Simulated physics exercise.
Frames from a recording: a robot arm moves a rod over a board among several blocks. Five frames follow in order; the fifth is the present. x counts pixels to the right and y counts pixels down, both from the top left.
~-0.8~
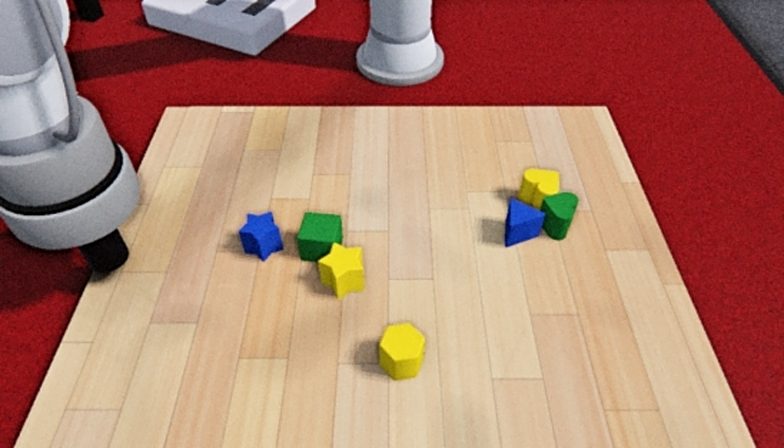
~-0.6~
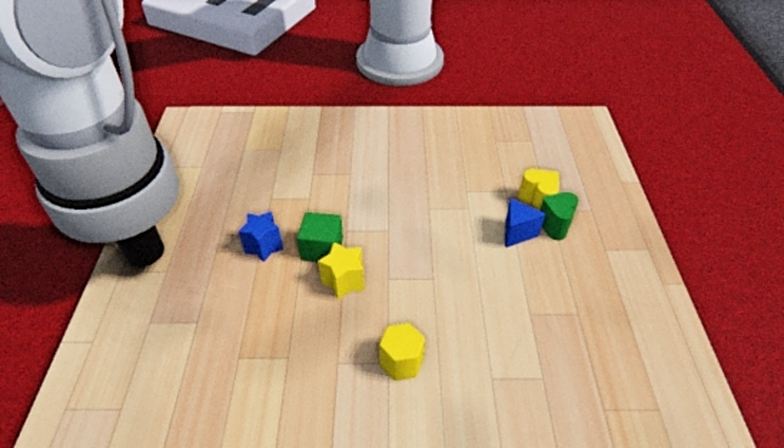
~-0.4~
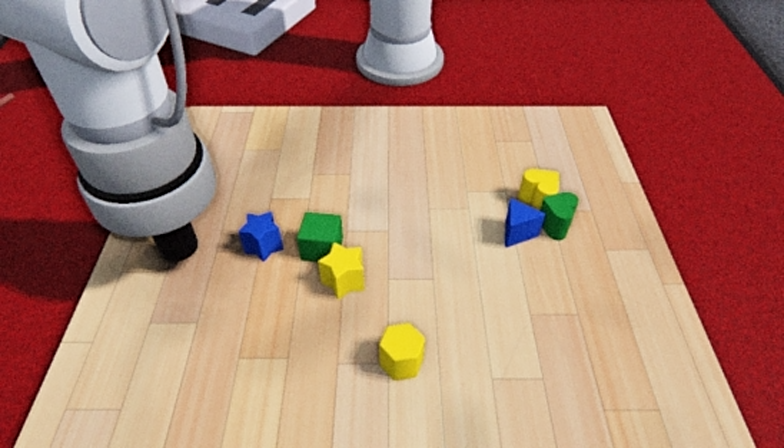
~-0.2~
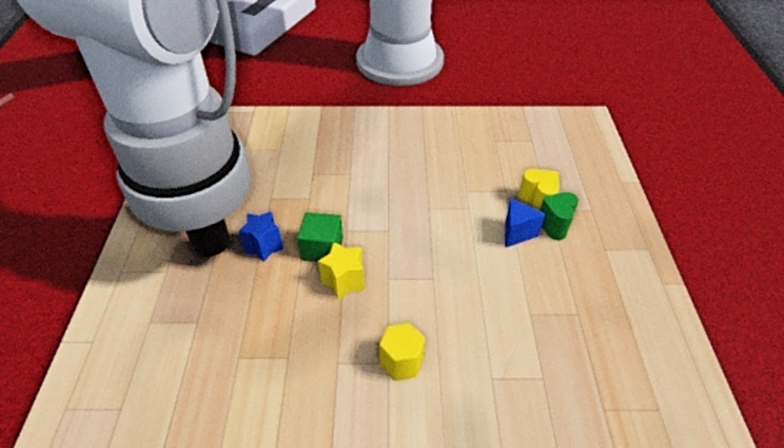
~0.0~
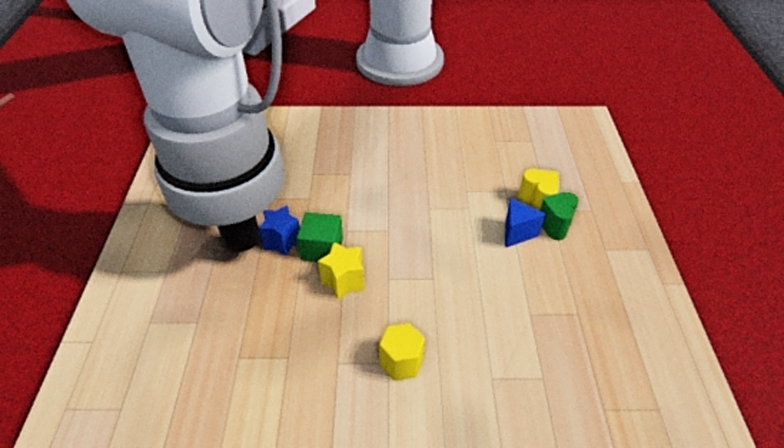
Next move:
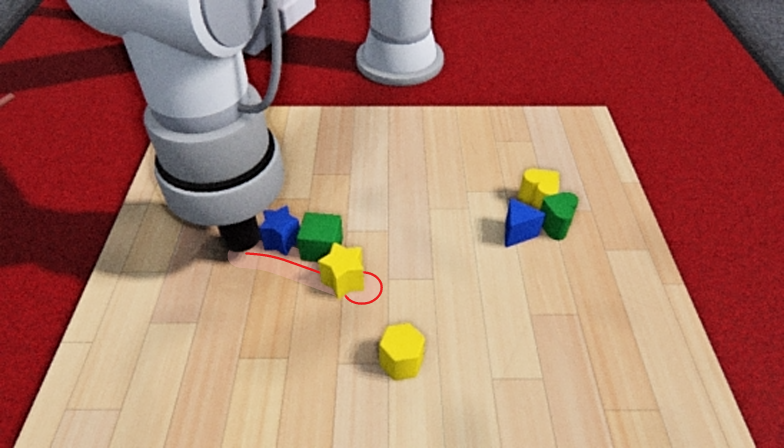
The clip opens on a robot arm at the left edge of a wooden board scattered with blue, green and yellow blocks. The arm moves its dark rod steadily right across the bare wood, then nudges the blue star slightly right, up against the green block.
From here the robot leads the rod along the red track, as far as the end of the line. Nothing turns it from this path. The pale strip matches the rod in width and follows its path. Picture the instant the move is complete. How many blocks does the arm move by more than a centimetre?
I'd put the number at three or more.
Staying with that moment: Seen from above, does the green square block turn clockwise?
Yes
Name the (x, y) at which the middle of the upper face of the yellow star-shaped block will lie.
I expect it at (395, 278).
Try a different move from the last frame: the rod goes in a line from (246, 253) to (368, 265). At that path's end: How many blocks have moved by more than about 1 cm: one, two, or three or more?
I expect three or more blocks to be moved by more than 1 cm.
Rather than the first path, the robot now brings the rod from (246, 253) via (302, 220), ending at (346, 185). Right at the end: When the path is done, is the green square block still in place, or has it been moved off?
By then it is displaced.
The line goes from (246, 253) by way of (286, 261) and (323, 274) to (362, 288).
What follows on the original path. One third of the way, rod at (284, 247); blue star-shaped block at (298, 215), turned 70° anticlockwise; green square block at (335, 222), turned 25° clockwise.
Two thirds of the way, rod at (322, 260); blue star-shaped block at (299, 215), turned 80° anticlockwise; green square block at (335, 222), turned 25° clockwise; yellow star-shaped block at (353, 263).
At the end, rod at (362, 274); blue star-shaped block at (299, 215), turned 80° anticlockwise; green square block at (335, 222), turned 20° clockwise; yellow star-shaped block at (395, 278); yellow hexagon unmoved.
